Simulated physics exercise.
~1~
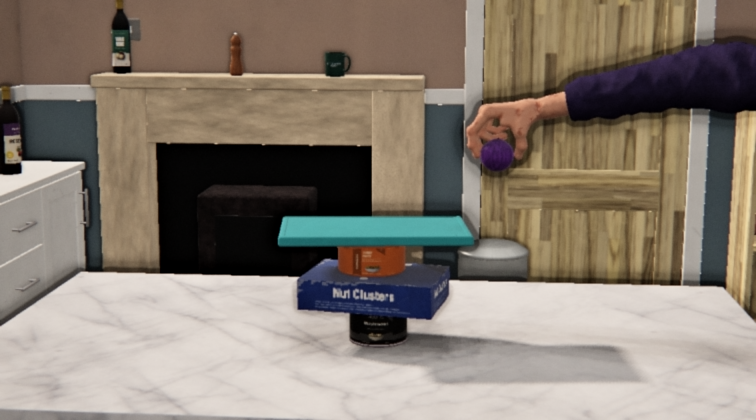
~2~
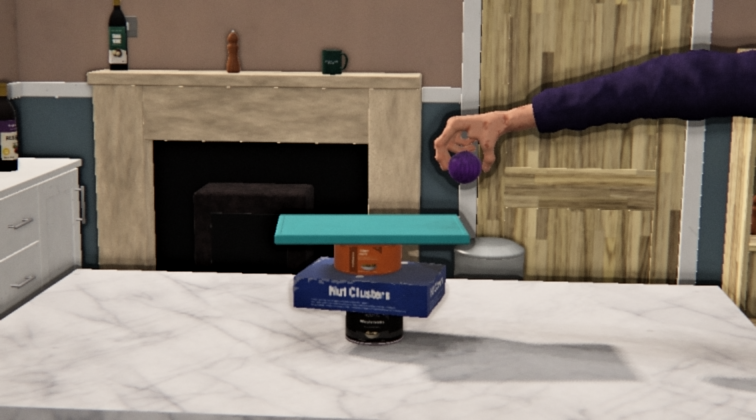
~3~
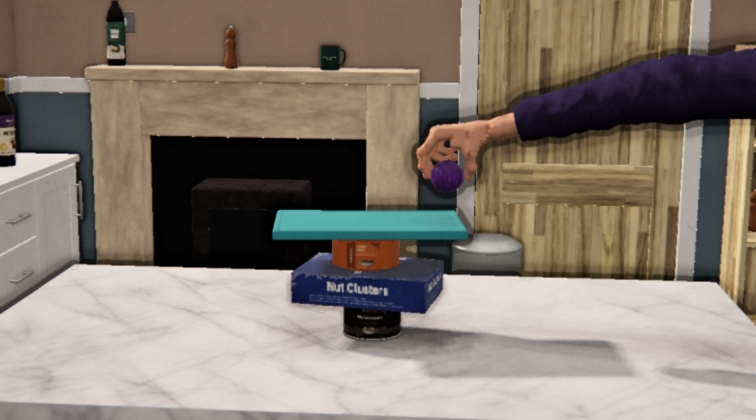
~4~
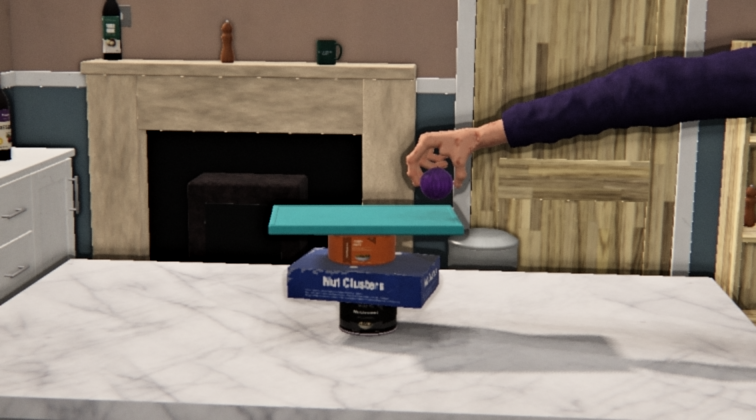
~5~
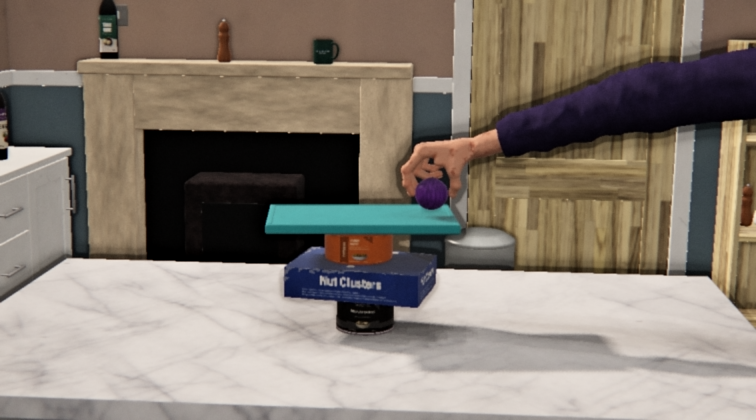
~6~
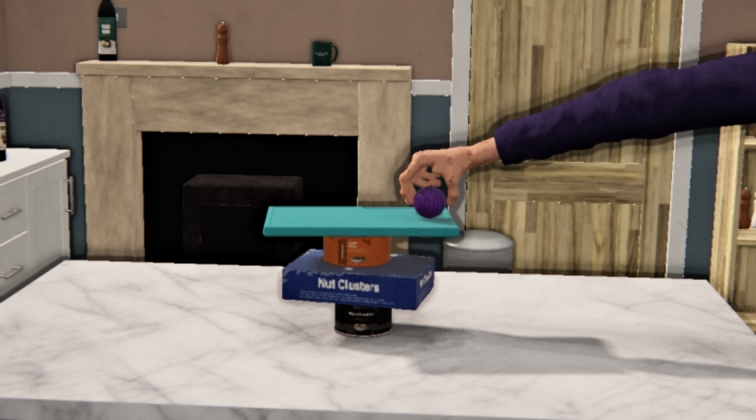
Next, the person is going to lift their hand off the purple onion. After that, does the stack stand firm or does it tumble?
It stands firm.
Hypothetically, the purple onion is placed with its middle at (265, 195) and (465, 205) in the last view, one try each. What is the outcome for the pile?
Case 1: Collapse. Case 2: Collapse.
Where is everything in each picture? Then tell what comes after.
The first frame shows coming down; purple onion (497, 155); turquoise tray (374, 231).
The second frame shows coming down; purple onion (465, 167); black tub (374, 319).
The third frame shows coming down; purple onion (448, 176); turquoise tray (369, 224).
The fourth frame shows coming down; purple onion (437, 183); black tub (368, 310).
The fifth frame shows coming down; purple onion (432, 193); turquoise tray (362, 219).
The sixth frame shows set down, still held; purple onion (430, 202); black tub (363, 312).
Then, 0.80 s later than the last frame, all is still.
Then, 2.00 s later than the last frame, purple onion resting near (432, 203).
When it is over, all 5 as before. End places, in pixels of the last picture, purple onion near (432, 203). The pile holds.
